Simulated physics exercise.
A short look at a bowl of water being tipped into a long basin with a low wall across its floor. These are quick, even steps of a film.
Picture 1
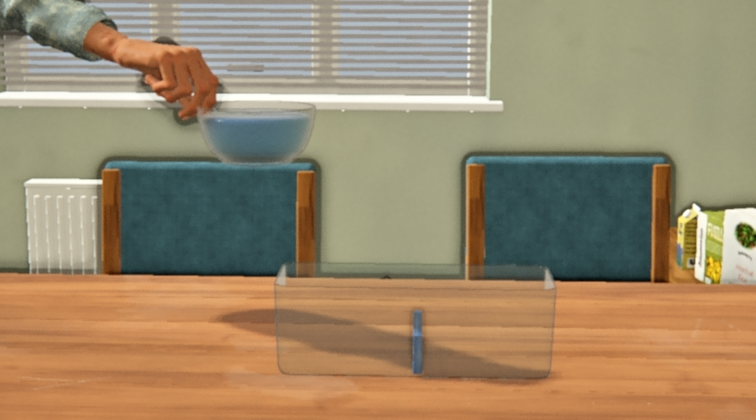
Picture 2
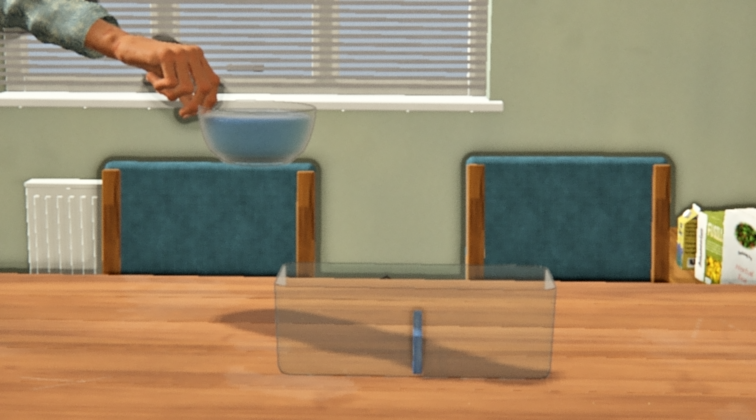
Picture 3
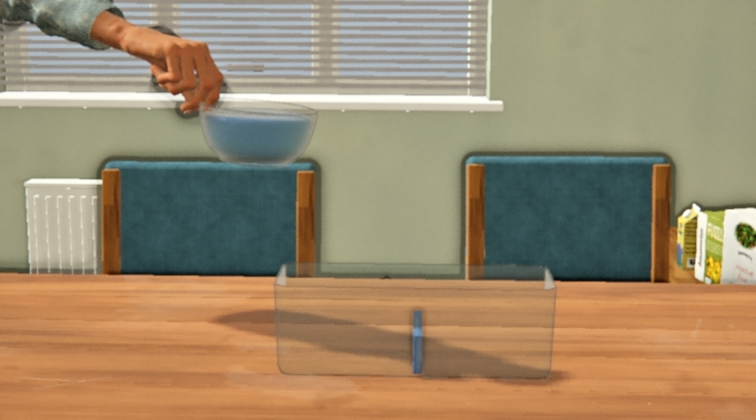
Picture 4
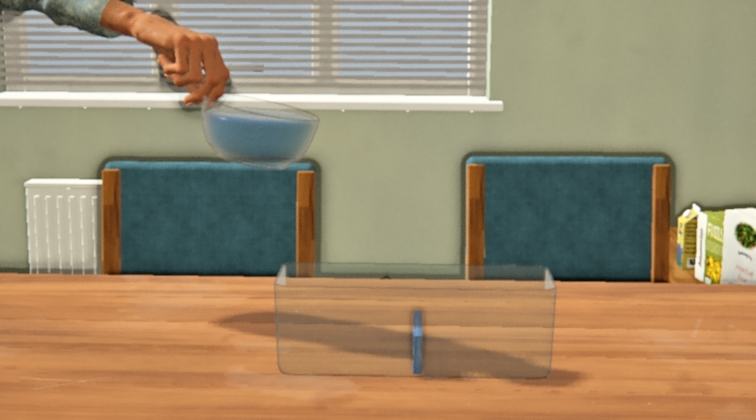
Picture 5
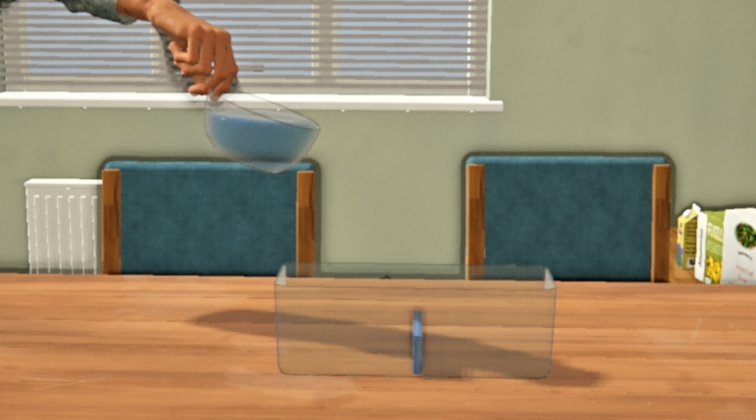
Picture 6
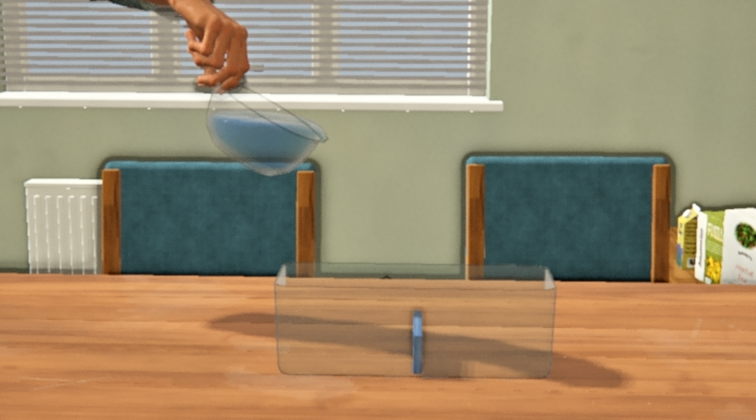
In a room with teal chairs behind a wooden table, a hand at the upper left holds a clear bowl of blue liquid almost level above a clear basin. The hand shifts slightly right, and the bowl tilts gradually, then more steeply, its right rim dipping as the liquid slants inside.
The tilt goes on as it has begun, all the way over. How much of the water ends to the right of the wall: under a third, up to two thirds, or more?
It comes to under a third.
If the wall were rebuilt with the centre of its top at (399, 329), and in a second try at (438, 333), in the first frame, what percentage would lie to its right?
The first gives 15 %, the second 15 %.
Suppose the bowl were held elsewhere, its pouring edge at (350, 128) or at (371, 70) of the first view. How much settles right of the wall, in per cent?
First some 20, then 65 per cent.
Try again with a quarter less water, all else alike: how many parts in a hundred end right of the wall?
About 5 per cent.
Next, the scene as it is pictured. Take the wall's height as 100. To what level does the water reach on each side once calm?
The left part 60 per cent, the right part 10.
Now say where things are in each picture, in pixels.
In the first picture, tilt 0°; pouring edge (315, 108); surface from (202, 114) to (313, 115); the long basin's rim runs from (279, 275) to (551, 279); the wall's top is at (418, 324).
In the second picture, tilt 1°; pouring edge (315, 110); surface from (202, 113) to (314, 116).
In the third picture, tilt 5°; pouring edge (317, 114); surface from (203, 112) to (315, 118).
In the fourth picture, tilt 12°; pouring edge (318, 121); surface from (206, 110) to (317, 120).
In the fifth picture, tilt 20°; pouring edge (319, 130); surface from (208, 110) to (318, 124); 2 per cent is over the edge.
In the sixth picture, tilt 30°; pouring edge (319, 141); surface from (210, 113) to (309, 130); 7 per cent is over the edge.
A moment on, the bowl is tipped on its side and 22 per cent is still to pour, 20 is left of the wall and 0 right of it.
Next, the bowl is tipped on its side and 3 per cent is still to pour, 80 is left of the wall and 1 right of it.
Then the bowl is tipped on its side and 0 per cent is still to pour, 86 is left of the wall and 7 right of it.
Later the bowl is tipped on its side and 0 per cent is still to pour, 86 is left of the wall and 8 right of it.
Finally, 86 per cent lies left of the wall, 8 right of it and 6 outside.
